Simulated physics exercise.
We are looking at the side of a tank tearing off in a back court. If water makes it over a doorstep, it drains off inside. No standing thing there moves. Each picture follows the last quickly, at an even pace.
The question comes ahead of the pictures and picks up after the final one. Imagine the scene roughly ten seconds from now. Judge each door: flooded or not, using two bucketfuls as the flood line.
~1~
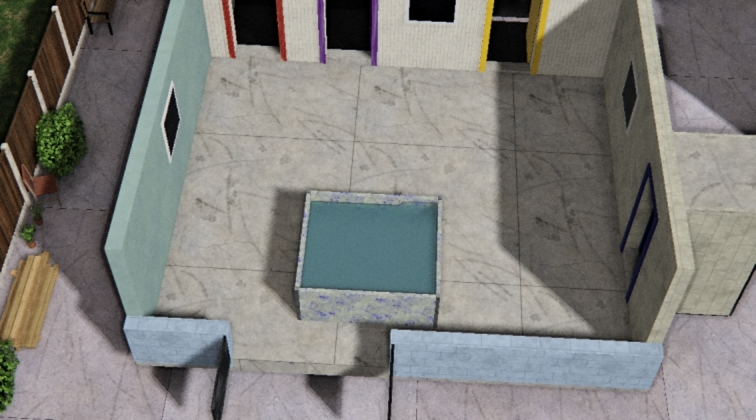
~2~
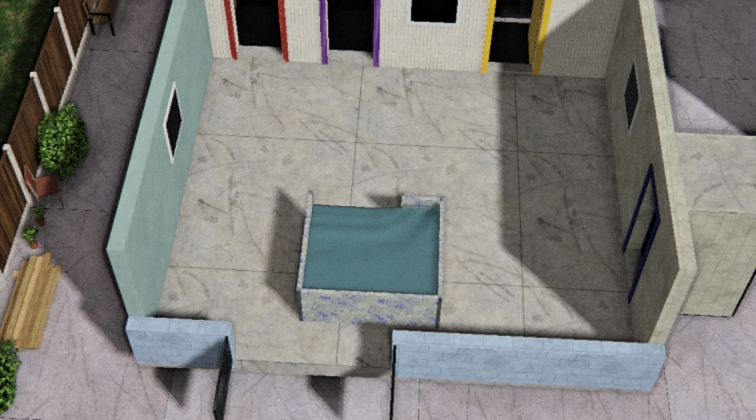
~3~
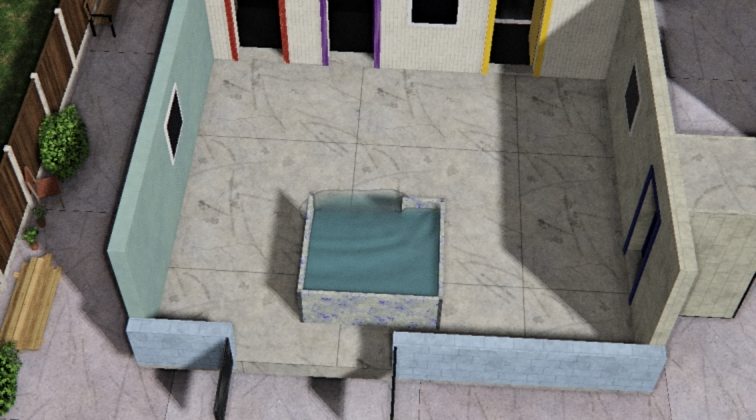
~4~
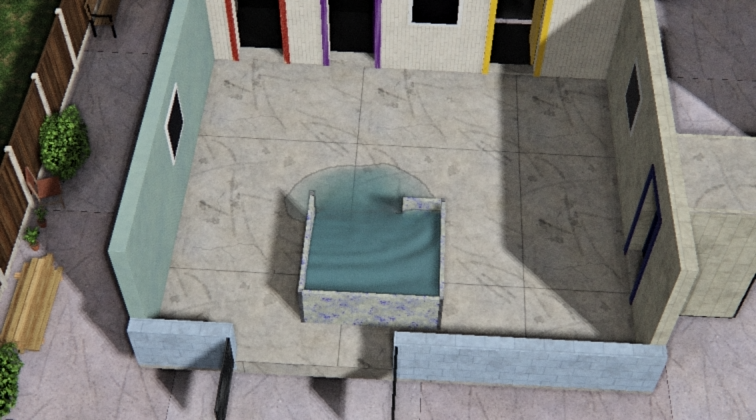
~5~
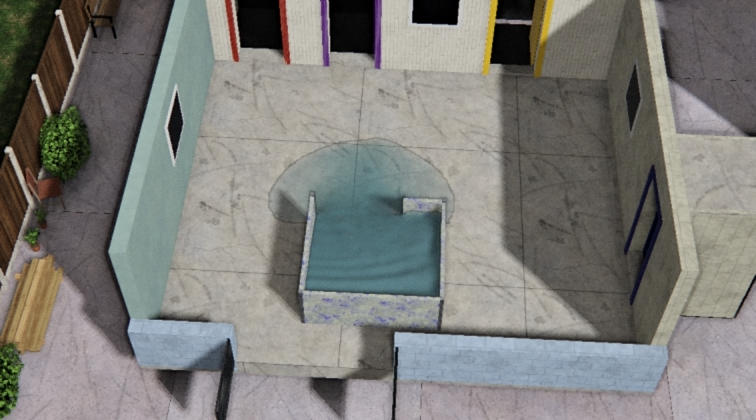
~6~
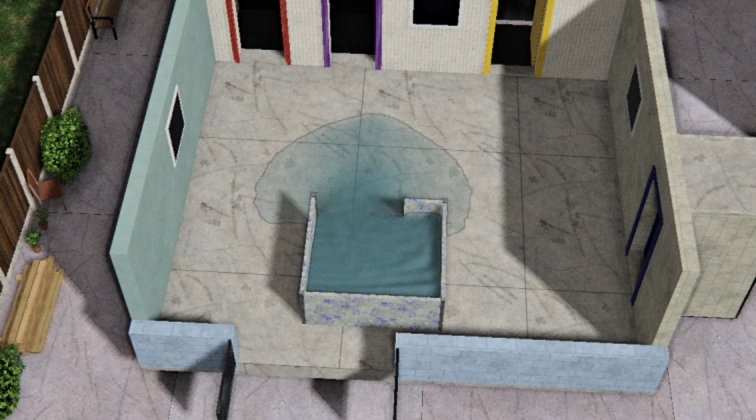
The yellow door is flooded. The blue door is not flooded. The red door is flooded. The purple door is flooded.
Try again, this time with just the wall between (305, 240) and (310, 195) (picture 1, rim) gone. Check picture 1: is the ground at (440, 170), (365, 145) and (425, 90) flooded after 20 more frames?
Untouched, untouched, untouched.
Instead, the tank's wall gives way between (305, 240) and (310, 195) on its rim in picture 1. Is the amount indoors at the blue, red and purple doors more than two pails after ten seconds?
Observed - blue keeps within bounds, red runs over the limit, purple keeps within bounds.
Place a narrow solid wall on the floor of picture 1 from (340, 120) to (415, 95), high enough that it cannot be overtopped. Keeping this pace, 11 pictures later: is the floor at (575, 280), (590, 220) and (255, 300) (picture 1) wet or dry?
Taking the three spots in turn, they are unwetted, unwetted and unwetted.
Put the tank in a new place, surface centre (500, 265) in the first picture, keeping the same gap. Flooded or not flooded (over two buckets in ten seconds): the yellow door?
Briefly, yellow crosses the line.
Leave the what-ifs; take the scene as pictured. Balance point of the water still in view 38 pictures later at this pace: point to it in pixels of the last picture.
I'd point to (391, 160).
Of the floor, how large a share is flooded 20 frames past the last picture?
Estimate: Some 50 in a hundred.
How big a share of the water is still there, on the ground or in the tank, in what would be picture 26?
Estimate: Close to 92 %.
A moment on, water covers 35 % of the floor; the yellow door not reached, the blue door not reached, the red door not reached, the purple door under two buckets in.
Next, water covers 45 % of the floor; the yellow door under two buckets in, the blue door not reached, the red door under two buckets in, the purple door far over two buckets in.
Then, water covers 50 % of the floor; the yellow door over two buckets in, the blue door not reached, the red door over two buckets in, the purple door far over two buckets in.
Later, water covers 75 % of the floor; the yellow door over two buckets in, the blue door wet at the sill, nothing in, the red door over two buckets in, the purple door far over two buckets in.
In the end, water covers 95 % of the floor; the yellow door over two buckets in, the blue door wet at the sill, nothing in, the red door over two buckets in, the purple door far over two buckets in.
